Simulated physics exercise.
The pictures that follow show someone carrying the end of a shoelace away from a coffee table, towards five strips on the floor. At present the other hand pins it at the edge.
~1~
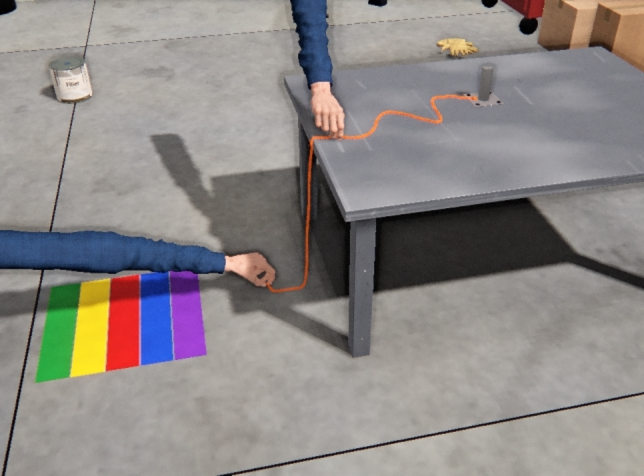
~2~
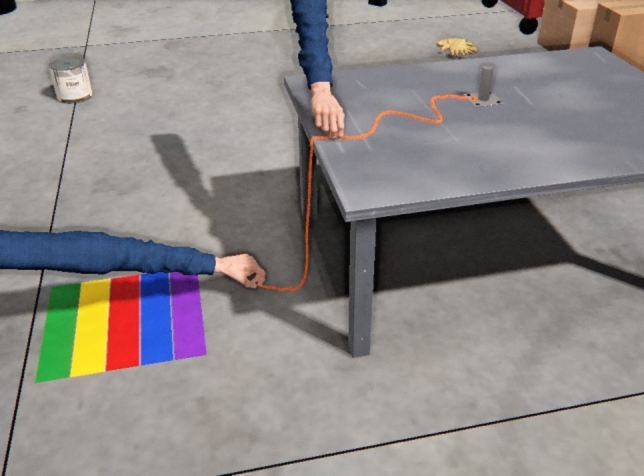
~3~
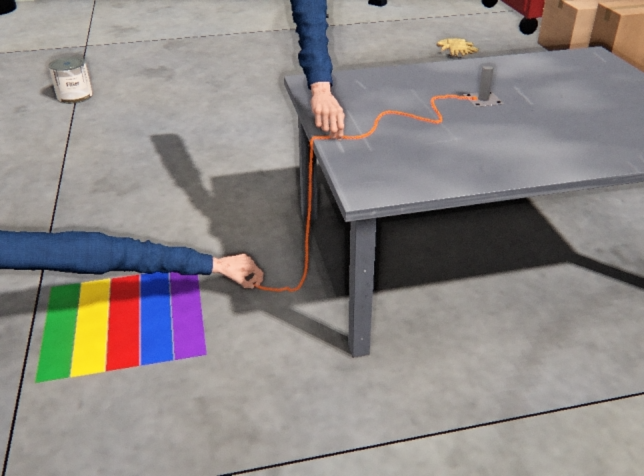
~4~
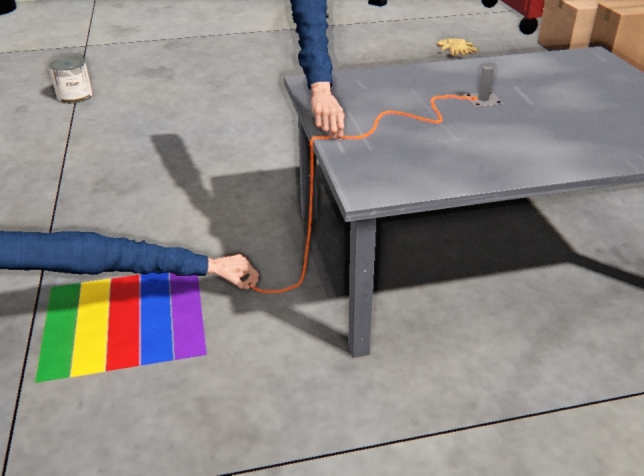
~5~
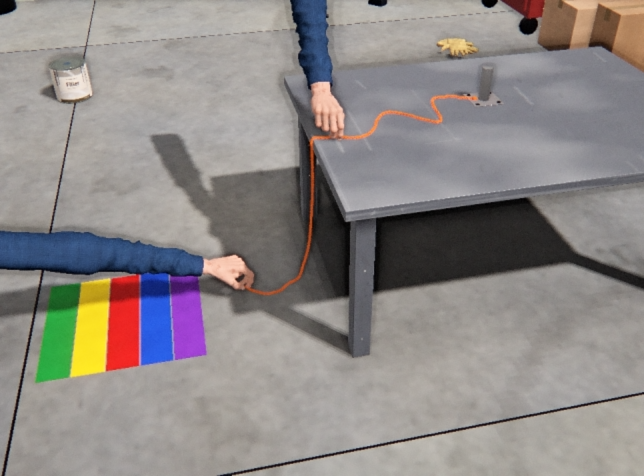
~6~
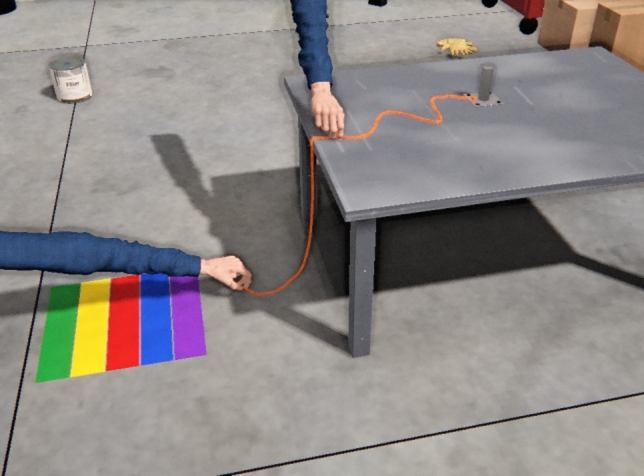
The clip opens on an orange shoelace running across a gray table, pinned at the edge by one hand, while another holds its end near the floor beside five colored strips. The lower hand shifts slightly left, drawing the end a little toward the purple strip, then is nearly still.
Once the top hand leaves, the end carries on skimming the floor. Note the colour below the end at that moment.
Colour below: Green.
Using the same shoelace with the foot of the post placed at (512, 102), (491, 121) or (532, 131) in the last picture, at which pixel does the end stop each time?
Near (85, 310), (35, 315) and (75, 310).
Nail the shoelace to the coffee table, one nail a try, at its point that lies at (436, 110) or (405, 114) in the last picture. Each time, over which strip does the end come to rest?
In that order: Yellow; red.
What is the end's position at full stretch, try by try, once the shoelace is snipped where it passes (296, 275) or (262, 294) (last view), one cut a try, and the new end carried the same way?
Taking them in turn, near (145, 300) and near (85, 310).
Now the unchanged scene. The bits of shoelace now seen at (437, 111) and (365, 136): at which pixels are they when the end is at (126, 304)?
In order: (409, 113) and (302, 162).
Early on, end near (126, 304); over red.
Midway, end near (82, 311); over yellow.
At the end of the slack, end near (56, 314); over green. The end stops over the green strip.
